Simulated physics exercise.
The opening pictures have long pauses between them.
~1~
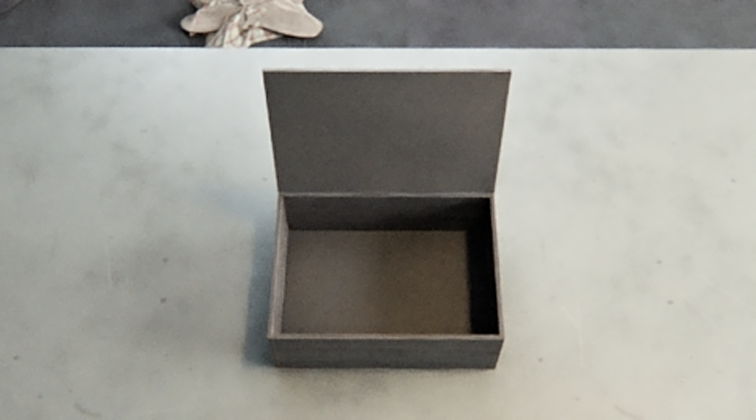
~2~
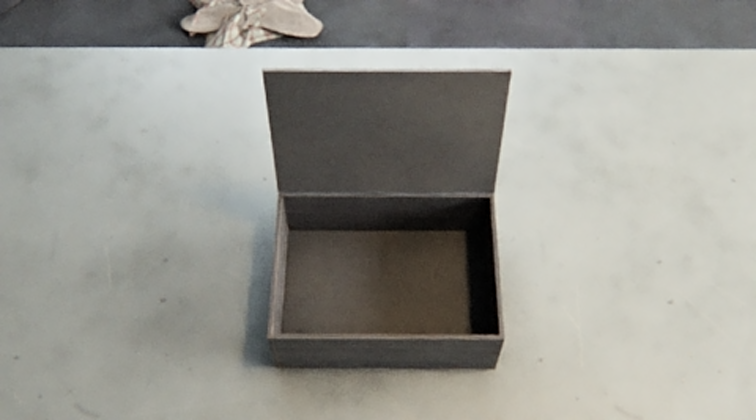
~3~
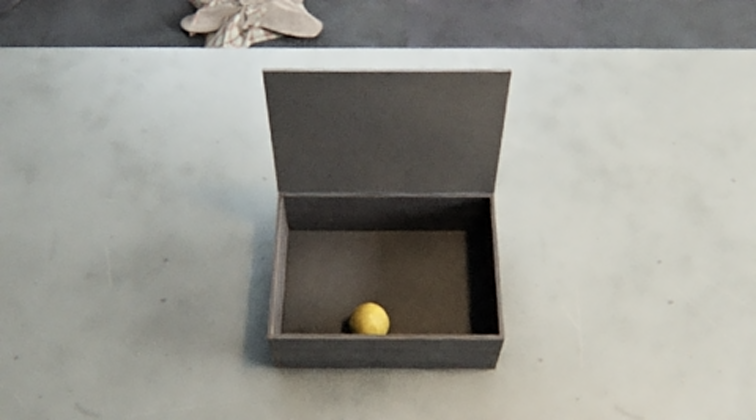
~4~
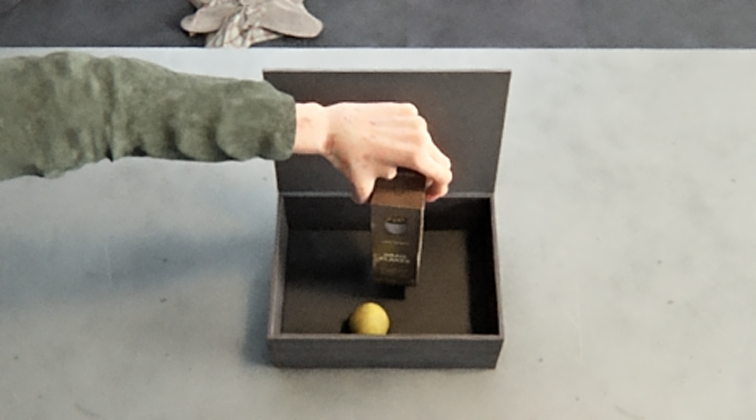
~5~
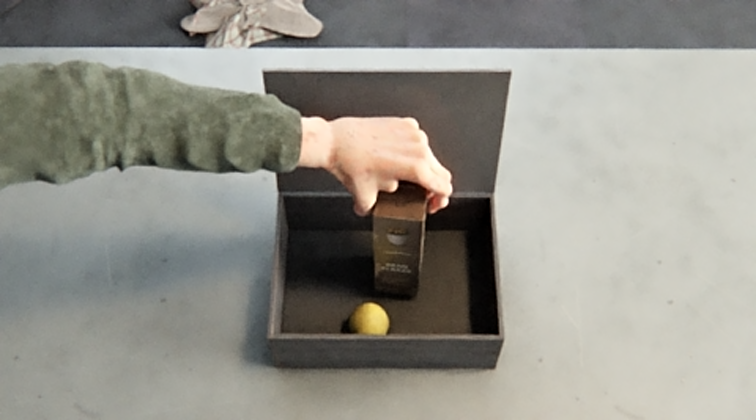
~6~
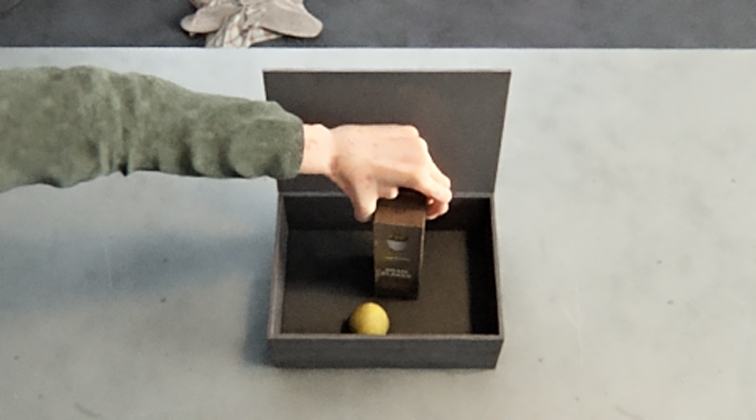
A hand lowers a brown carton into the open box behind a yellow lemon.
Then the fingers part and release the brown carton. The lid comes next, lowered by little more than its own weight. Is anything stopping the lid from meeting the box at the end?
Yes, the lid is kept from closing.
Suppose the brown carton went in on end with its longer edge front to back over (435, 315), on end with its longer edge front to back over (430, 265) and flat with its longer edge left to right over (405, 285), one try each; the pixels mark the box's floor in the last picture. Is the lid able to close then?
Try 1: Lid stays raised; try 2: Lid stays raised; try 3: Lid goes down.
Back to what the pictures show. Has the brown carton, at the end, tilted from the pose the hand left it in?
Well, it stays just as set.
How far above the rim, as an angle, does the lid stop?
Some 70 degrees above the rim, more or less.
Then, 1.00 s later than the last frame, lid starting down.
Then, 1.20 s later than the last frame, brown carton resting near (400, 242).
Then, 1.40 s later than the last frame, lid 72° above the rim.
When it is over, lid 69° above the rim; both as before. End places, in pixels of the last picture, brown carton near (400, 242).
